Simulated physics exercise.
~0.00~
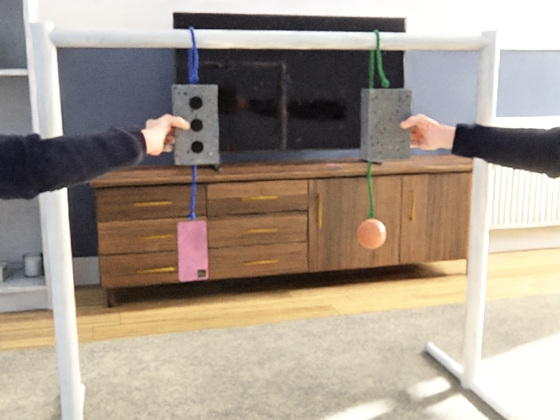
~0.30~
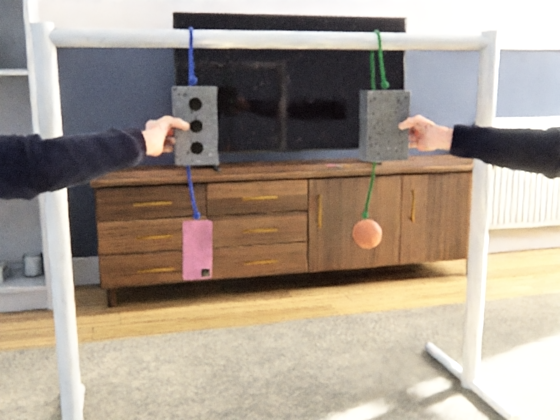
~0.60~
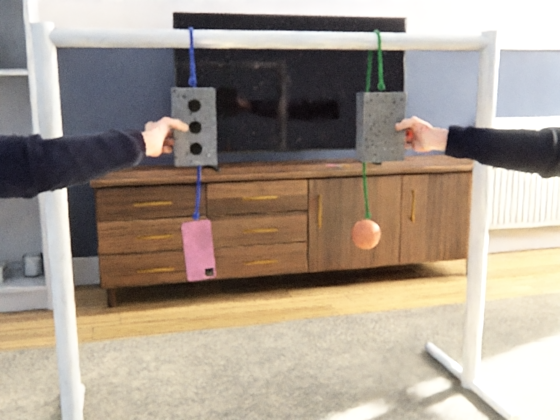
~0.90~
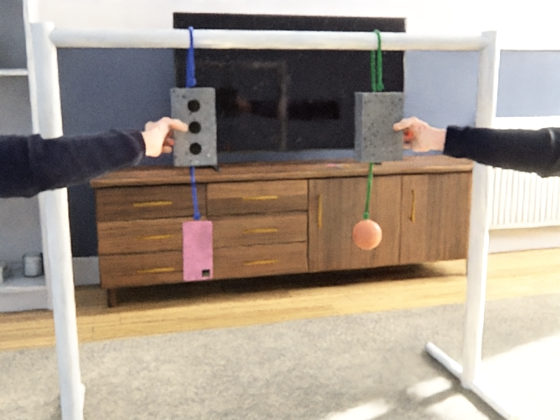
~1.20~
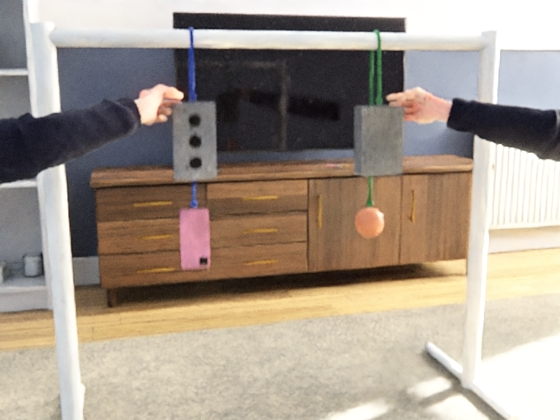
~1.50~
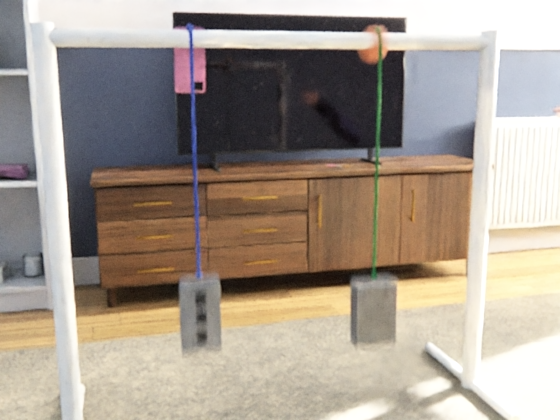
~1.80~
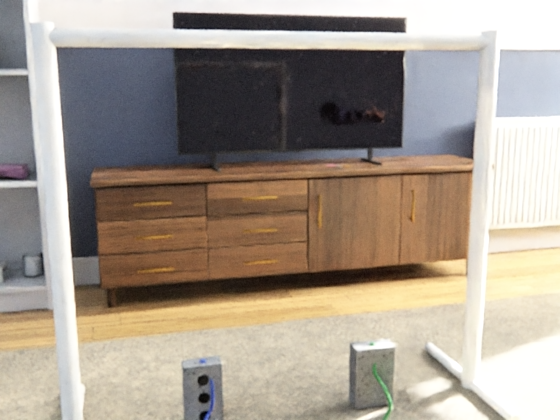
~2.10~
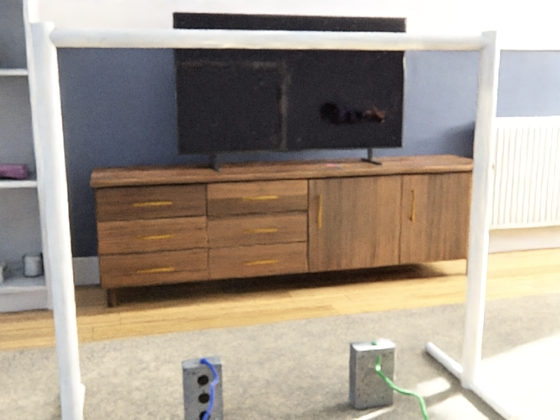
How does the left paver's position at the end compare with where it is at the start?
At the start the left paver is held up by a hand just below the rail, in front of the television. By the end it is on the floor, far below where it began.
In a living room, seen from a still viewpoint facing a wooden sideboard and a dark television, a white rail stands in front with two cords looped over it. A hand on each side holds a grey paver, the left on a blue cord with a pink phone below it, the right on a green cord with an orange below. The phone sways slightly, then the hands let go and draw back. Both pavers drop while the phone and the orange shoot up to the rail. The cords pull through, and both pavers end on the floor, with the rail bare.
